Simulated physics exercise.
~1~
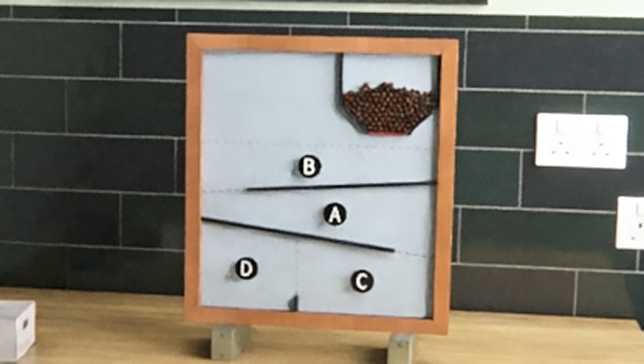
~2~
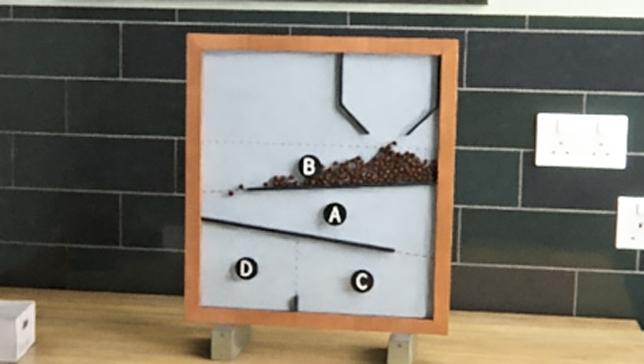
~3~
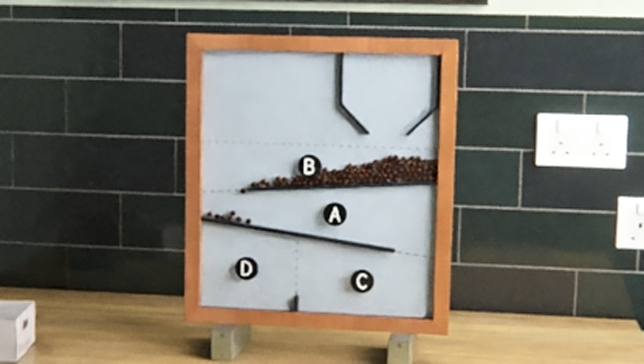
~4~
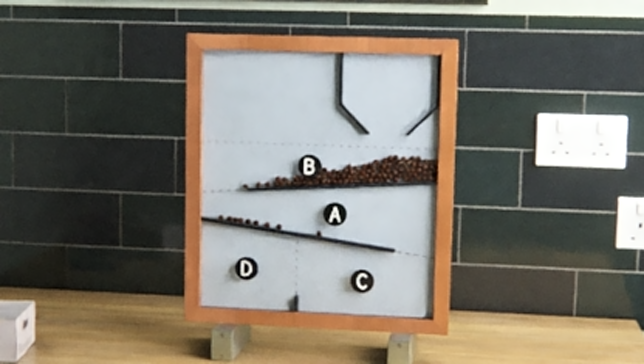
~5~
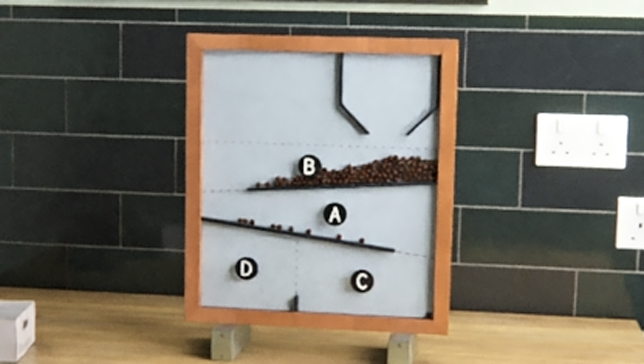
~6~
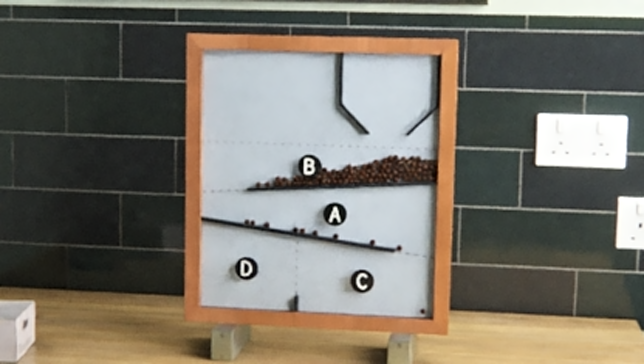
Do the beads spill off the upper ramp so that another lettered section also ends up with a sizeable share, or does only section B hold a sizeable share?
Only section B holds a sizeable share, because most of the beads stay heaped on the upper ramp. Just a few trickle down, so sections A, C and D end up with few or none.
On a wooden counter against dark green tiles, a wood-framed chute box stands upright, its small dark beads held in a hopper at the upper right. The hopper opens and the beads drop onto the upper ramp, spreading leftward in a long heap across section B. A few spill off the ramp's left end and land on the lower ramp, which slopes down to the right. These stragglers roll along it in a loose line while the heap above stays put. At the close, a bead sits in the bottom right corner, others dot the lower ramp, and most remain piled in B.
